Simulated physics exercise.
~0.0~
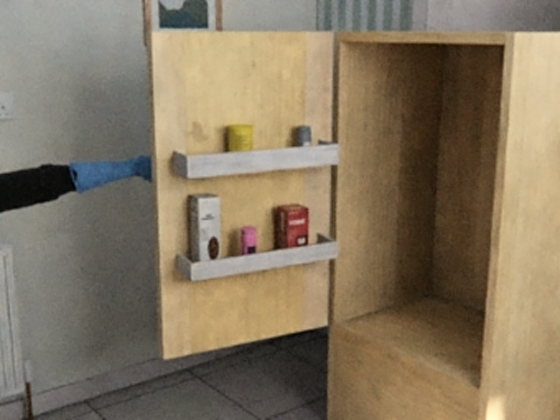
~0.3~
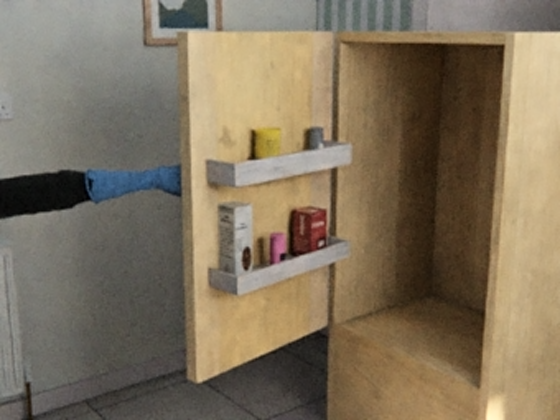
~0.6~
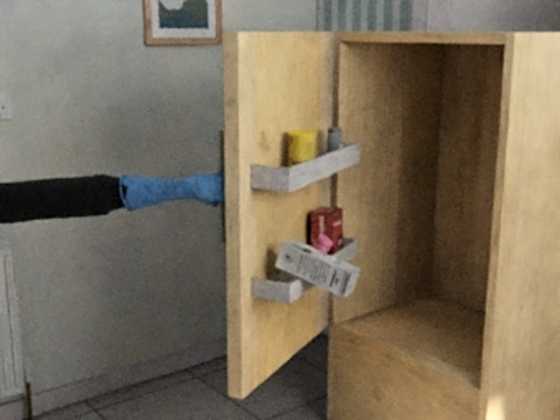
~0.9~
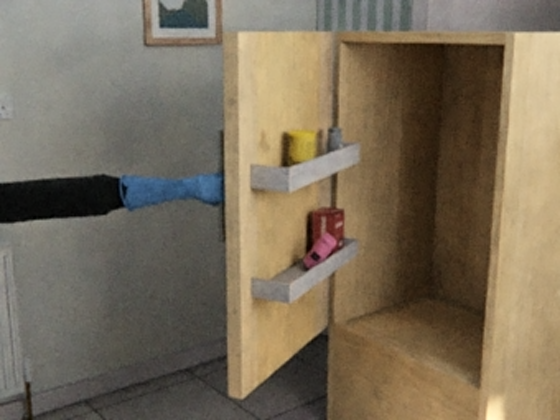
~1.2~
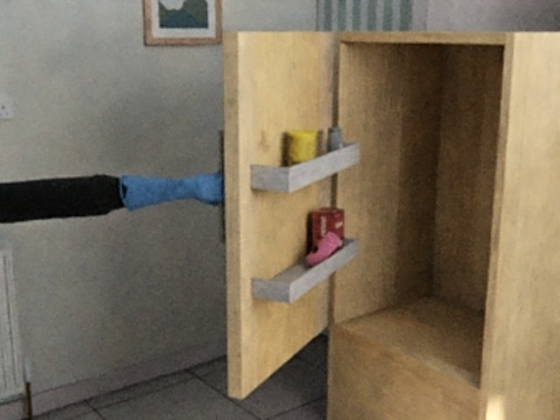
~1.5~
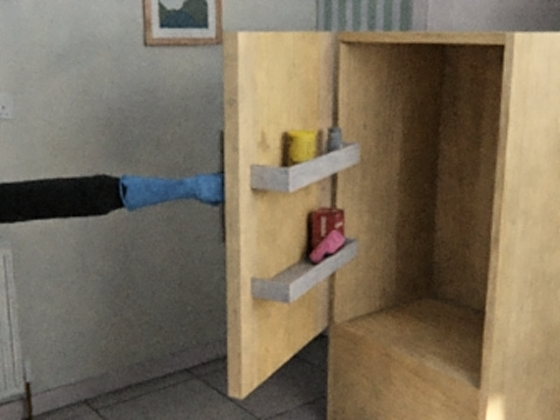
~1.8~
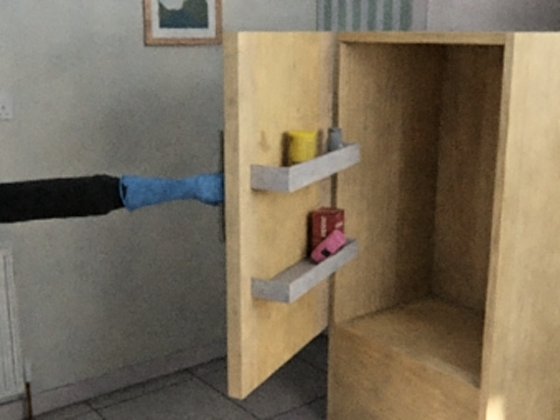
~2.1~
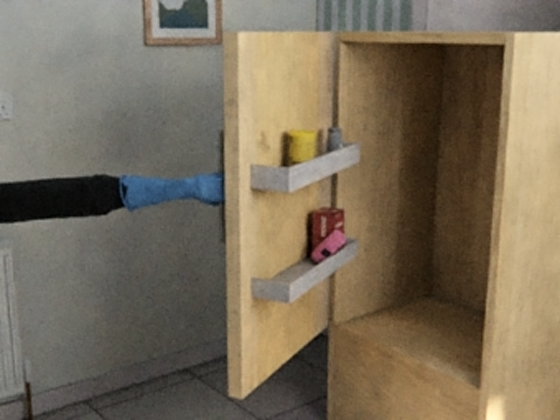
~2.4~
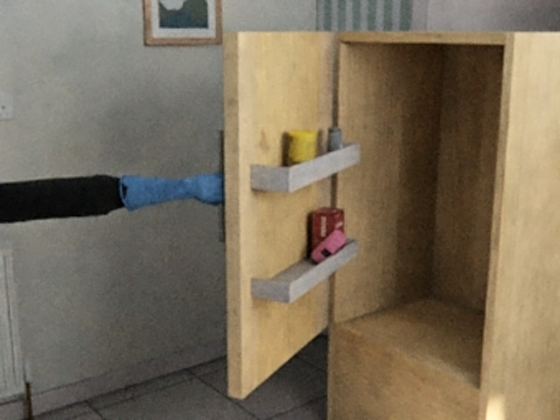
A blue-gloved hand swung a wooden cupboard door partway toward closing and stopped, and the white carton tipped off the lower rack and dropped out of sight. The pink shaker was left leaning against the red carton, while the yellow tin and grey shaker stayed upright above.
